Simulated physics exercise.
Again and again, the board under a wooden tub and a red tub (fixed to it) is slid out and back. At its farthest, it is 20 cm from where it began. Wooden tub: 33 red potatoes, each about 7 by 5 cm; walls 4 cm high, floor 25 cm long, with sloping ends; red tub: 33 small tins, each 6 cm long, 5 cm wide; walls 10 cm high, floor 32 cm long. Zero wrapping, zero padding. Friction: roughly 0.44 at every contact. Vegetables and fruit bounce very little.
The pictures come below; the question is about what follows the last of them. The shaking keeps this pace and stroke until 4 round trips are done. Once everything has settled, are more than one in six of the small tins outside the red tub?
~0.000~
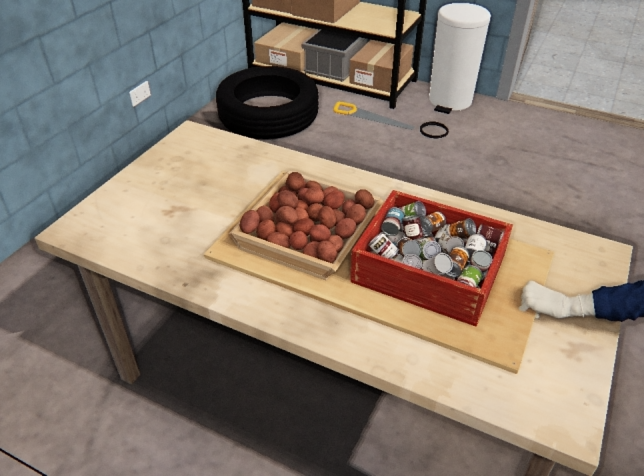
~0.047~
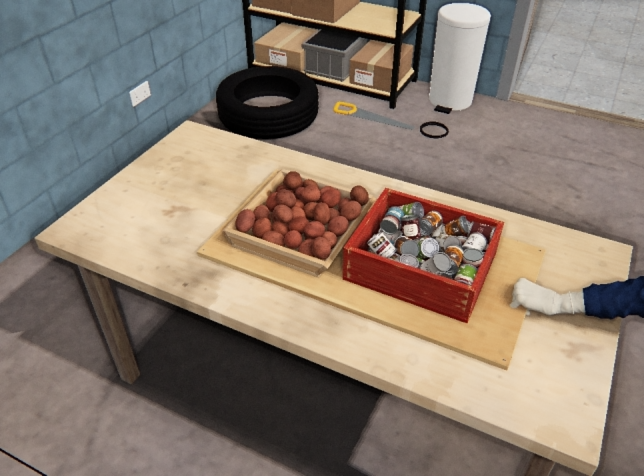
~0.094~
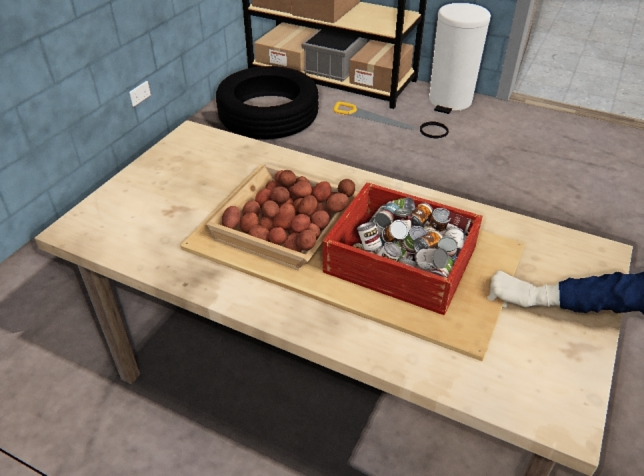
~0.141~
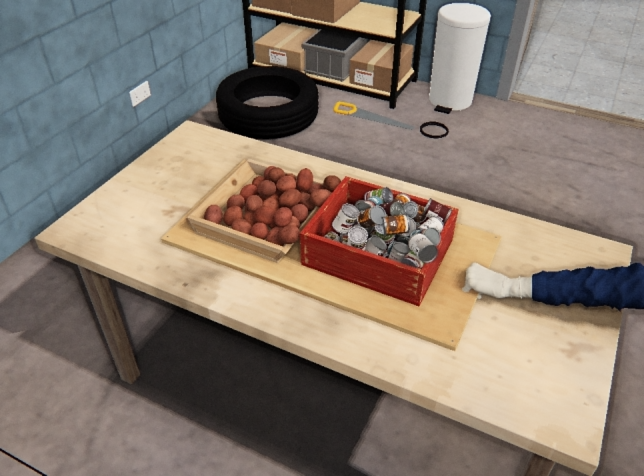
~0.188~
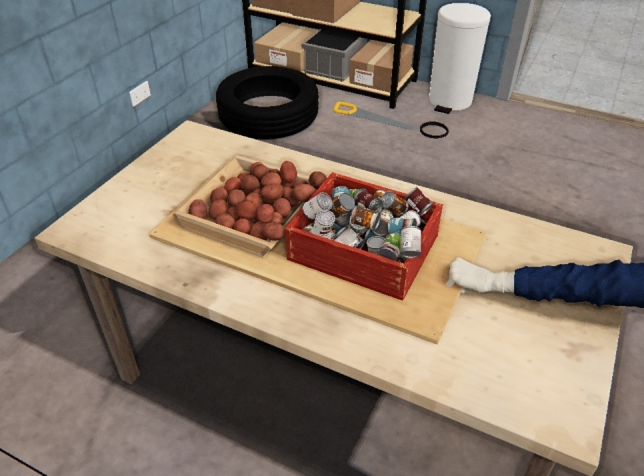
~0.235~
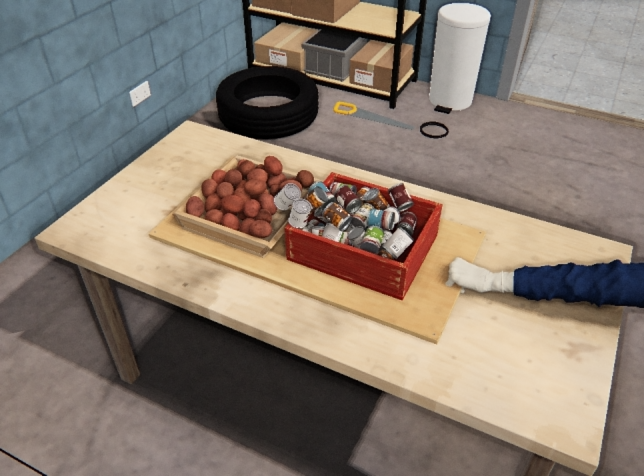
Yes.
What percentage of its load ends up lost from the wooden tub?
Wooden tub: 75%.
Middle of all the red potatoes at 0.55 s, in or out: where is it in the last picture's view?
I'd say near (283, 211).
After 0.55 s, the wooden tub is down by 8 of 33 and the red tub is down by 10 of 33.
After 0.95 s, the wooden tub is down by 17 of 33 and the red tub is down by 16 of 33.
After 1.50 s, the wooden tub is down by 25 of 33 and the red tub is down by 21 of 33.
Outcome (at 2.21 s), the wooden tub is down by 25 of 33 and the red tub is down by 22 of 33. Asked share, 22 of 33, 67 per cent.
